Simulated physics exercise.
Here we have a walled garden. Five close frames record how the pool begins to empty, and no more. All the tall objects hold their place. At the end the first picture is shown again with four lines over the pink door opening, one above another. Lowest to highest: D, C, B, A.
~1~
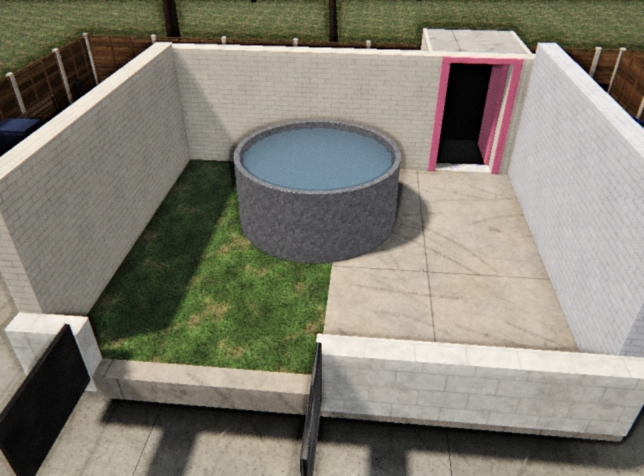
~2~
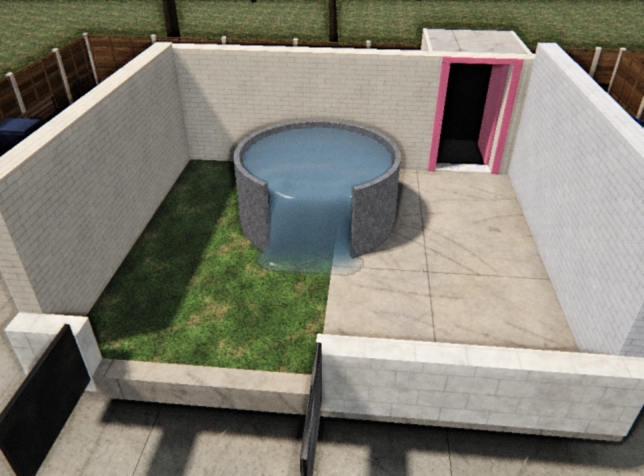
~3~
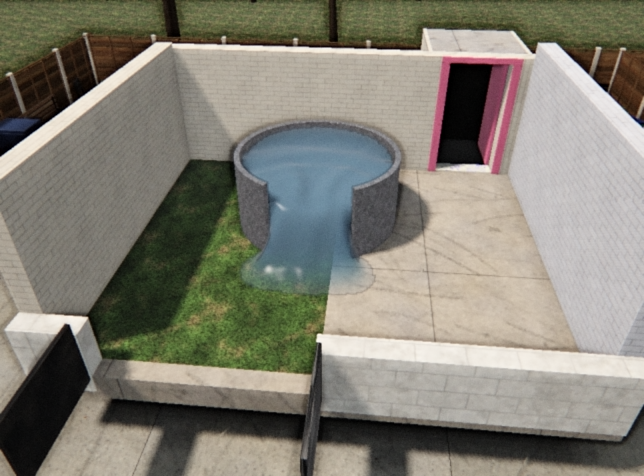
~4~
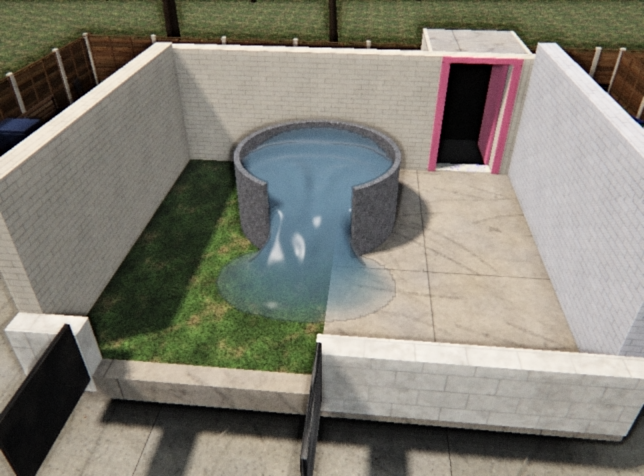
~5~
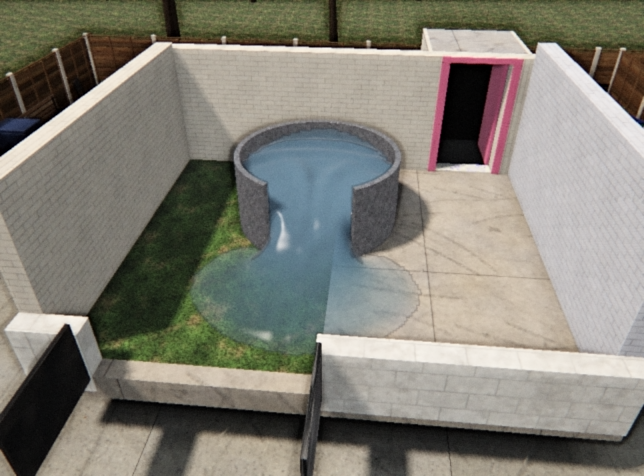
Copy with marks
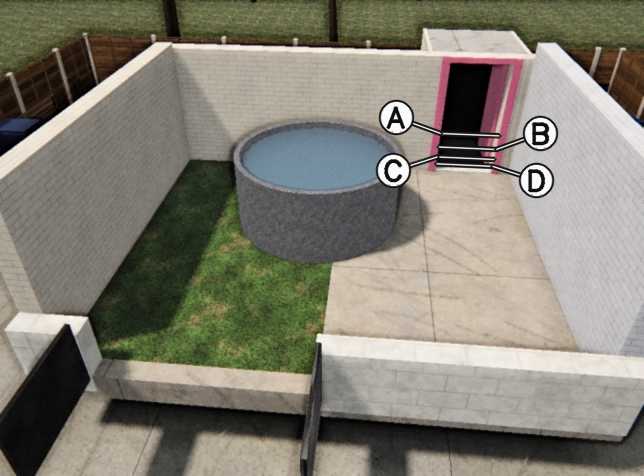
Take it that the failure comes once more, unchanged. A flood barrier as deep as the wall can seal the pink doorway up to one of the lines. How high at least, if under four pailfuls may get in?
Choose D.
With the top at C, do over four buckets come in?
No, not at all.
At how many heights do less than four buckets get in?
All of the four.
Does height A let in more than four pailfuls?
No, not at all.
On the marked copy, A at (469, 134); B at (467, 148); C at (465, 158); D at (464, 165); from the bottom up D, C, B, A.
For height A, nothing gets over.
For height B, nothing gets over.
For height C, nothing gets over.
For height D, a splash gets over, under a bucket.
